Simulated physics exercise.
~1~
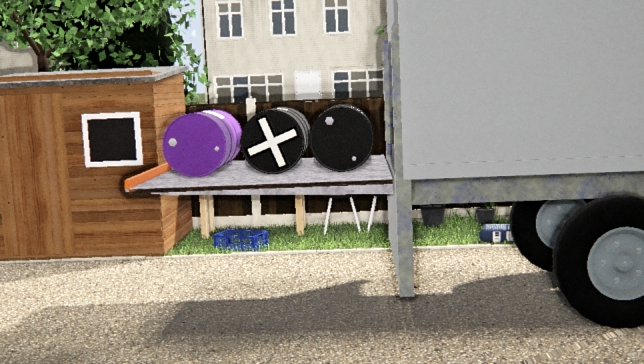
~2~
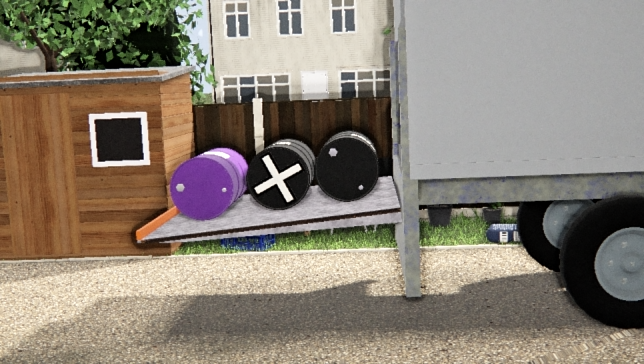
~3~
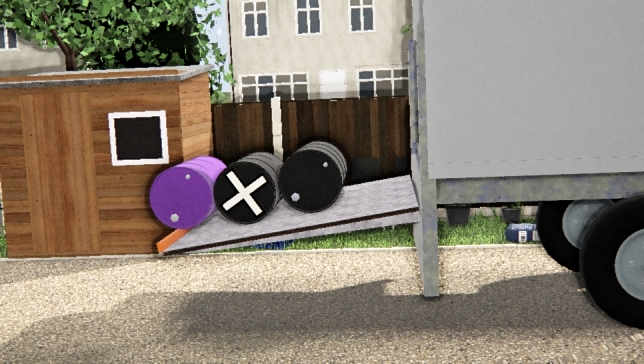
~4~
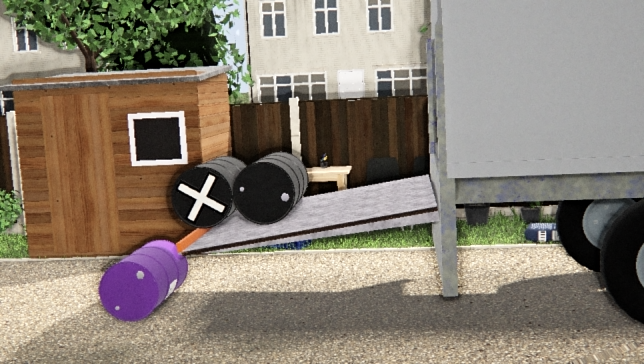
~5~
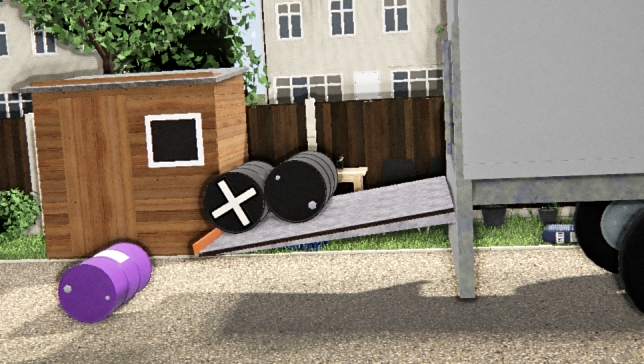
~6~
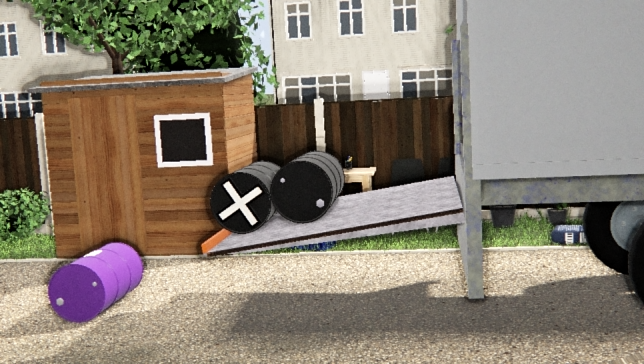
A grey truck's tail-lift platform tilted down toward the road, and three drums rolled left along it until the purple one tumbled over the orange-edged lip onto the ground, while the white-crossed black drum and the plain black one stayed on the ramp.
